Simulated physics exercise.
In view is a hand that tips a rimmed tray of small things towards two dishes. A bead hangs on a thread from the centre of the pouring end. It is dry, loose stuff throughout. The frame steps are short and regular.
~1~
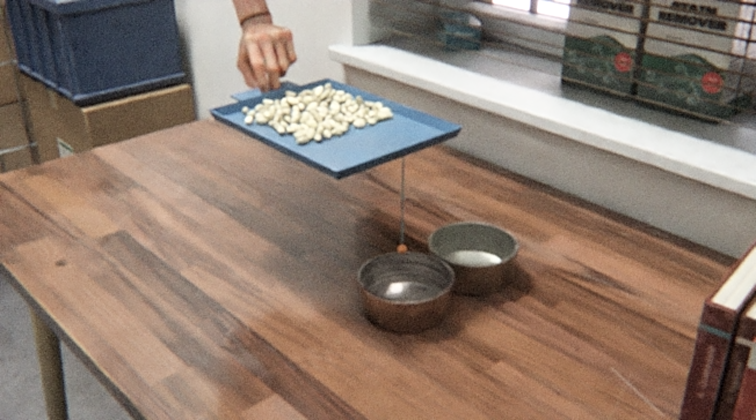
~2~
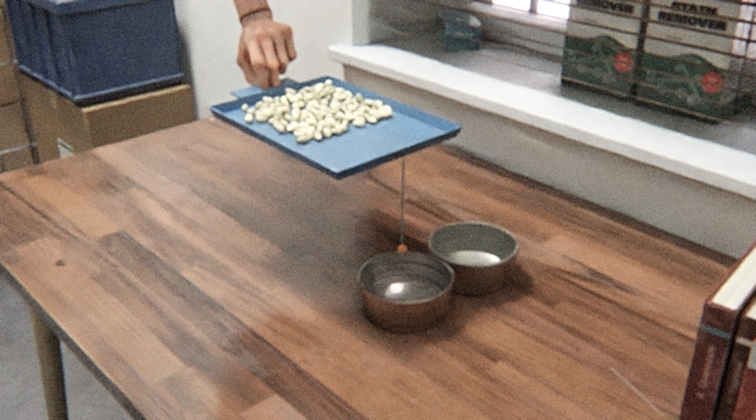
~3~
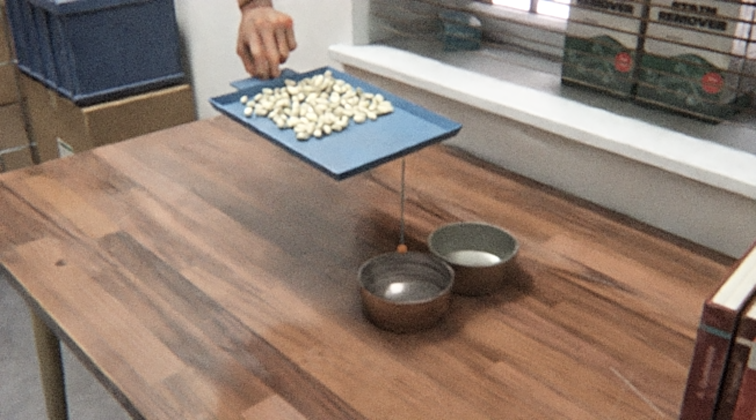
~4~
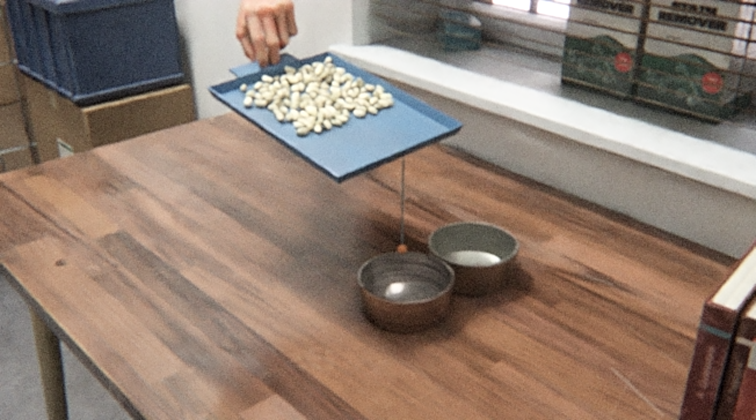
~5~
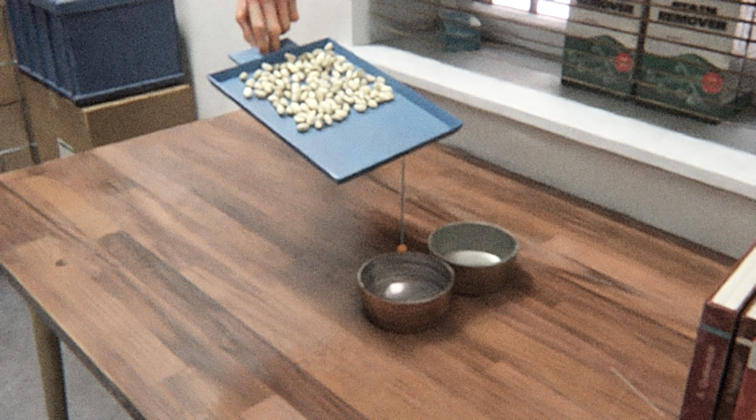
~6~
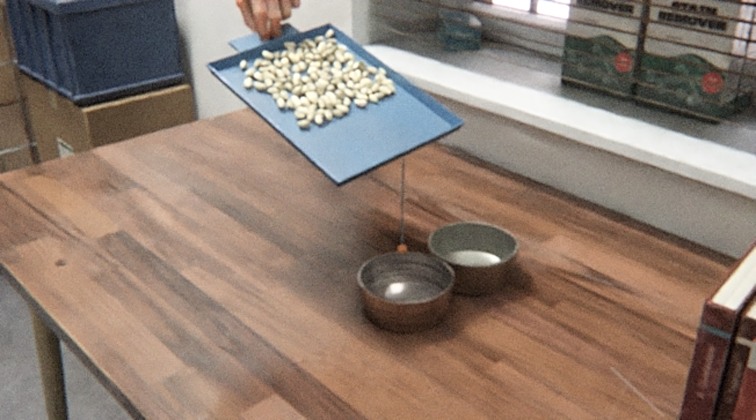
At first, a hand holds a blue tray of white beans nearly level above two round dishes on a wooden table, with an orange bead hanging on a thread. Then the hand steadily raises the back of the tray, tilting it more steeply towards its lower left front corner, while the beans stay bunched near the back.
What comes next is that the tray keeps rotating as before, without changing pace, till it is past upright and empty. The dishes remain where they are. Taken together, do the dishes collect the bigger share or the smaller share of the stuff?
Pretty clear the dishes gather a lesser part of what falls.
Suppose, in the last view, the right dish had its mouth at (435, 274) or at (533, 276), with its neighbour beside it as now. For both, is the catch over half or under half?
In the first position a majority, in the second a minority.
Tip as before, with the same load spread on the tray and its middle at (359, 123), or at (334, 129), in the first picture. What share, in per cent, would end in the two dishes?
From the first start you get 50 in a hundred, from the second 40 in a hundred.
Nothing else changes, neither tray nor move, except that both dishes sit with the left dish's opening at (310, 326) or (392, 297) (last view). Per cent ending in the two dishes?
The first try yields 70% and the second yields 70%.
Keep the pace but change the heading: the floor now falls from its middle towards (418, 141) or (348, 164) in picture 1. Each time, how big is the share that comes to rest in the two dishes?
The first comes to 90 %, while the second comes to 20 %.
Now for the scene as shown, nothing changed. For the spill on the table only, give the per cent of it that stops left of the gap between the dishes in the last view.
That's roughly 80 per cent of the pieces.
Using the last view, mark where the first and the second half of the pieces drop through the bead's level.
I'd say close to (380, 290) at first and close to (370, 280) later on.
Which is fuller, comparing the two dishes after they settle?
More winds up in the leftward dish.
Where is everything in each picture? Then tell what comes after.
In the first frame, corners of the pouring end at (338, 168) and (457, 126), level; middle of the load at (313, 113), white beans; left dish at (439, 308); right dish at (506, 272); bead on its thread at (402, 249).
In the second frame, corners of the pouring end at (338, 169) and (457, 126), level; middle of the load at (313, 111).
In the third frame, corners of the pouring end at (339, 170) and (457, 125), tipped barely, lowest at the left corner; middle of the load at (313, 105).
In the fourth frame, corners of the pouring end at (339, 173) and (458, 124), tipped a little, lowest at the left corner; middle of the load at (313, 95).
In the fifth frame, corners of the pouring end at (339, 175) and (458, 123), tipped a little, lowest at the left corner; middle of the load at (313, 86).
In the sixth frame, corners of the pouring end at (339, 177) and (459, 121), tipped clearly, lowest at the left corner; middle of the load at (314, 77); left dish at (439, 308); right dish at (506, 272).
Soon, tray tipped steeply; about two thirds on the tray; a stray few in the left dish; a stray few outside both; about a third in the air.
A while on, tray tipped right over; a small part on the tray; about a quarter in the left dish; about half outside both; a small part in the air.
Towards the end, tray tipped past a quarter turn; about a third in the left dish; a stray few in the right dish; about two thirds outside both.
Finally, tray tipped past a quarter turn; about a third in the left dish; none in the right dish; about two thirds outside both.
